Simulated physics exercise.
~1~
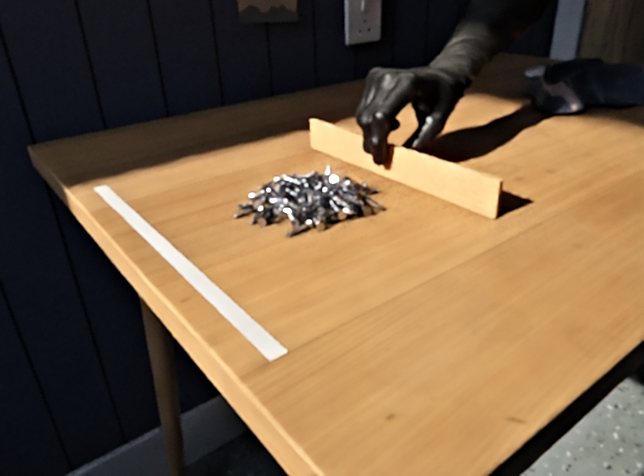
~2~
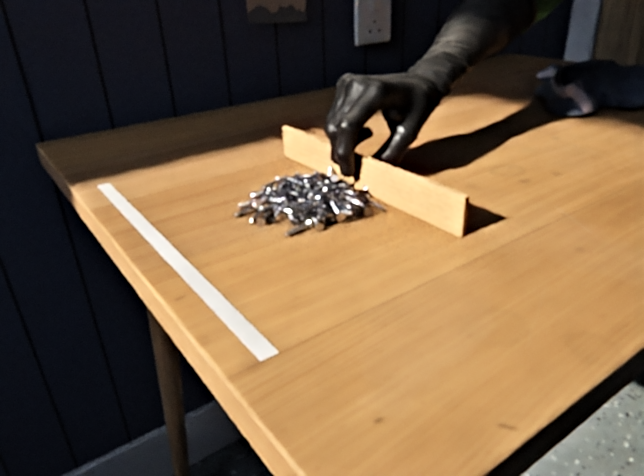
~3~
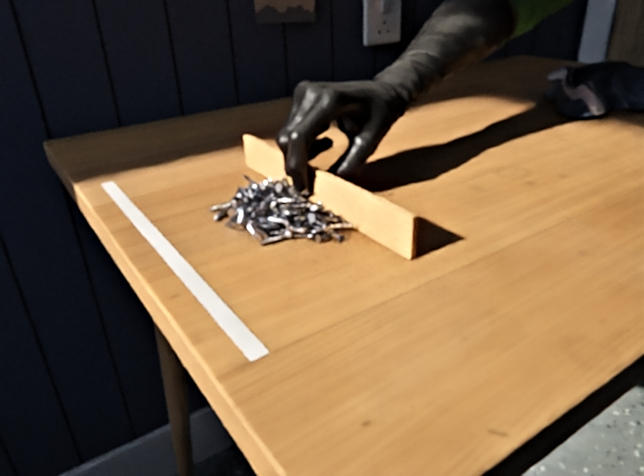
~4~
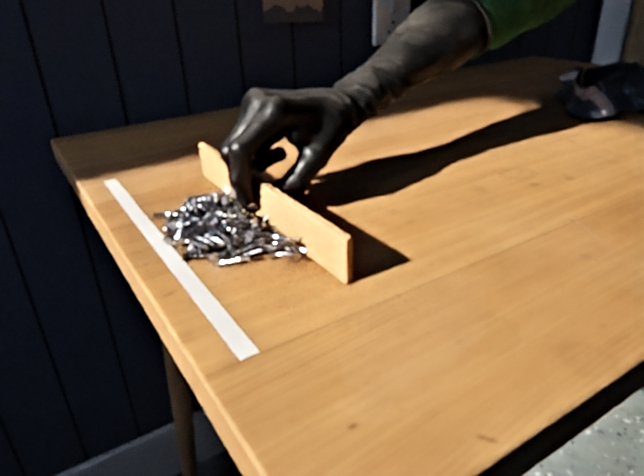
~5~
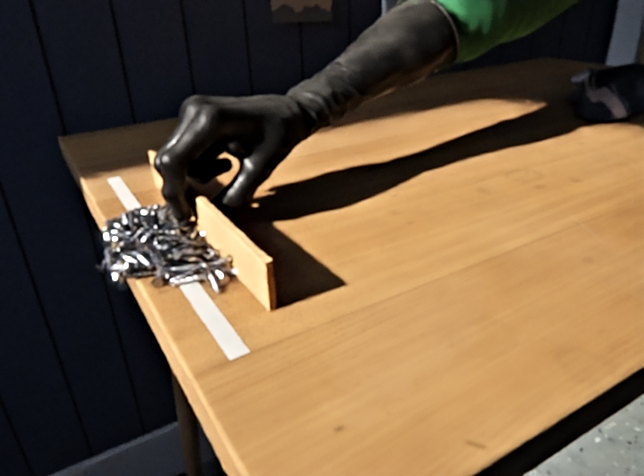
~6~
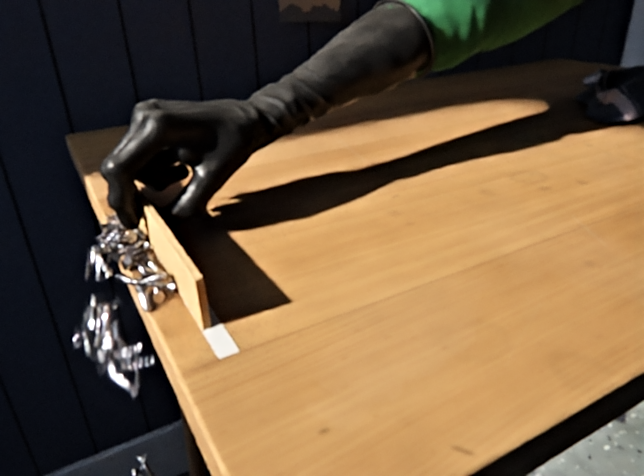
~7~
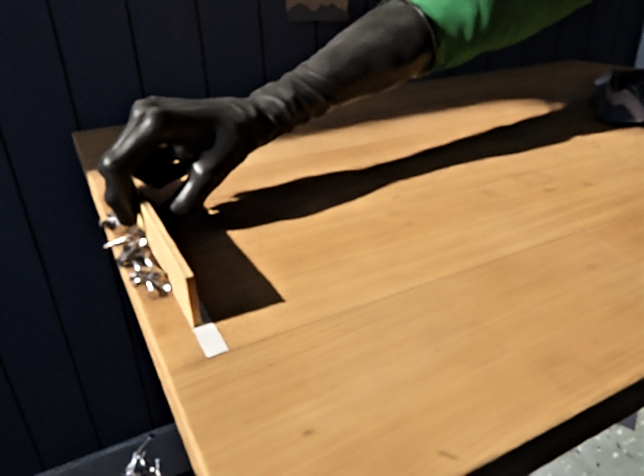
The video shows a black-gloved hand pushing a heap of small metallic pieces leftward across a wooden table with an upright flat strip. The heap crosses a white tape line and spills over the edge, most of it falling as the strip stops at the tape, with a few pieces left at the edge.
